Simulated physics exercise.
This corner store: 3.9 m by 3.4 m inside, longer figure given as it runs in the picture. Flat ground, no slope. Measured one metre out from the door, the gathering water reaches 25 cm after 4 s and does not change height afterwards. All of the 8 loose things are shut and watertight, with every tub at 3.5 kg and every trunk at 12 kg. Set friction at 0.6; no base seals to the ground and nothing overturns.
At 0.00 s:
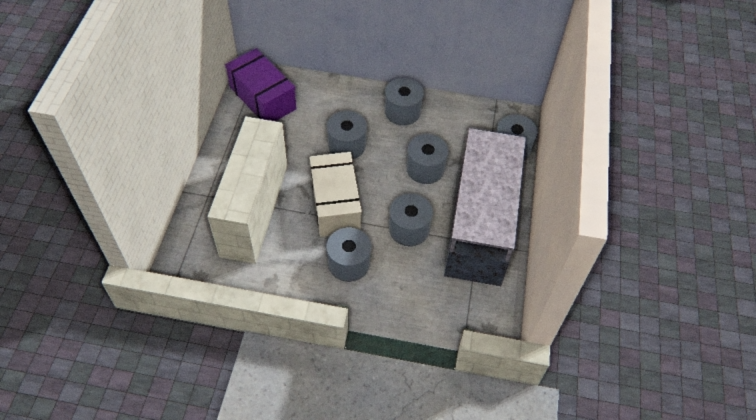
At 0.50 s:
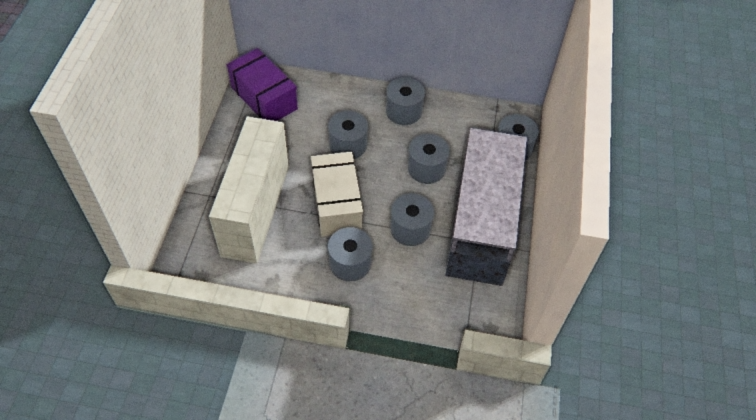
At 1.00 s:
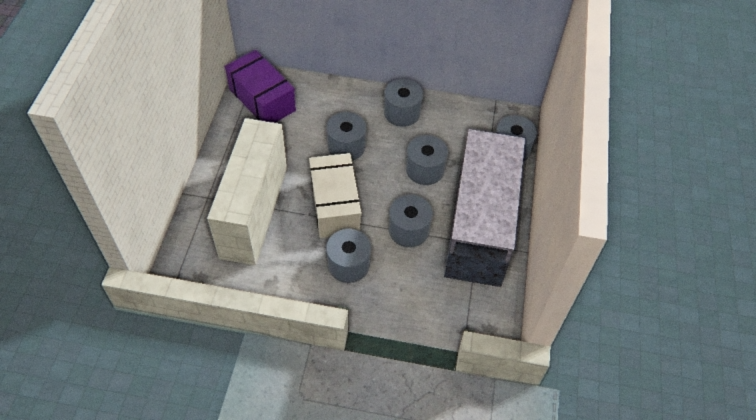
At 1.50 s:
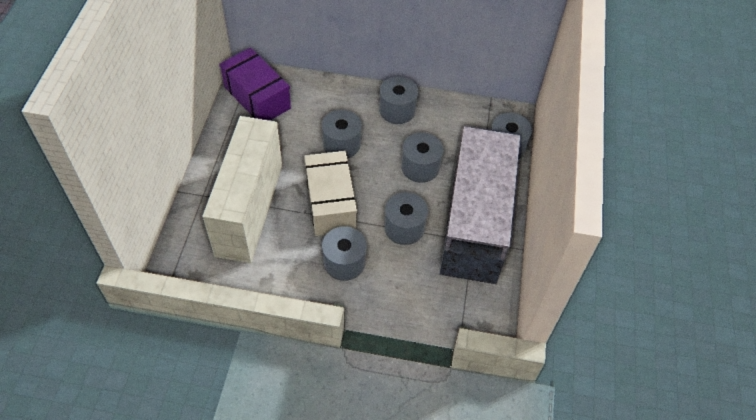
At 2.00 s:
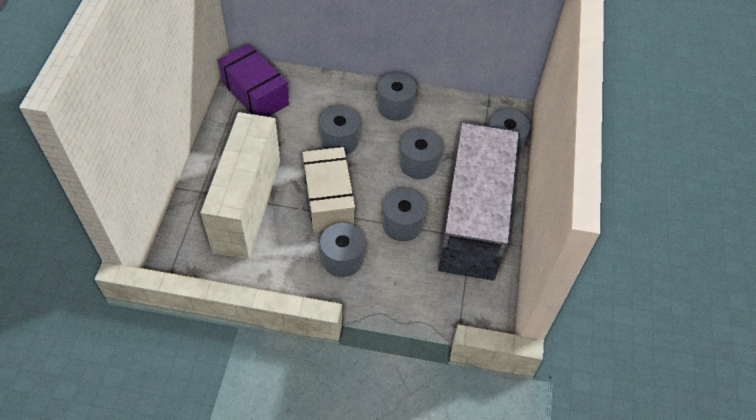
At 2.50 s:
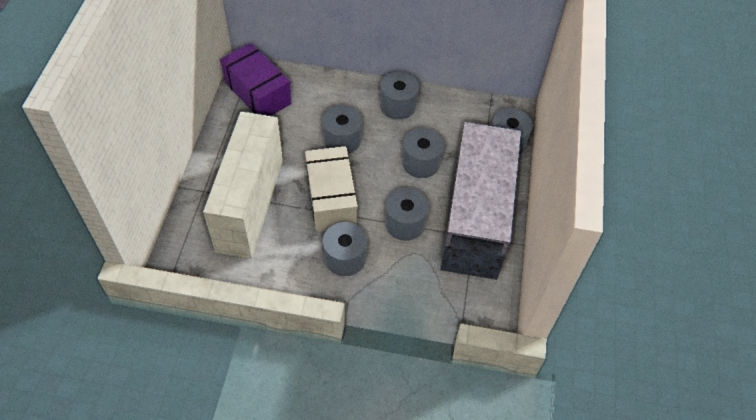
Pale water spreads over the brick paving around a small roofless store, seen from high above its open front, with cream and peach side walls and a grey back wall. Inside, a purple trunk sits back left, grey tubs fill the middle beside cream blocks, and a speckled counter stands right. The camera shifts slightly as water crosses the doorway onto the floor, moving nothing.
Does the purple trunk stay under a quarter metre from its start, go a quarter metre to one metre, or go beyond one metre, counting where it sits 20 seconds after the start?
A quarter metre to one metre.
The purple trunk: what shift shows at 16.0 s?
60 cm or so by then.
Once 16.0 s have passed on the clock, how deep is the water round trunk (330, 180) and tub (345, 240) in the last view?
I'd estimate 16 cm for the first and 18 cm for the second.
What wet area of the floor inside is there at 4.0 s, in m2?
Around 4.5 m2 of it.
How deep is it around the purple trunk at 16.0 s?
Roughly 22 cm deep.
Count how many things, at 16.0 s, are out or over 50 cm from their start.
That would be 6.
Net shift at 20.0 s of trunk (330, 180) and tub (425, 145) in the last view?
The first is 40 cm from its start, the second 100 cm.
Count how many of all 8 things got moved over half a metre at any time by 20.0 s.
I get 8.
After 4.0 s the purple trunk is near (255, 70), 0.0 m from its start, aground; 1 afloat.
After 9.0 s the purple trunk is near (232, 105), 0.6 m from its start, afloat; 8 afloat.
After 16.0 s the purple trunk is near (229, 98), 0.6 m from its start, afloat; 8 afloat.
After 20.0 s the purple trunk is near (229, 97), 0.6 m from its start, afloat; 8 afloat.
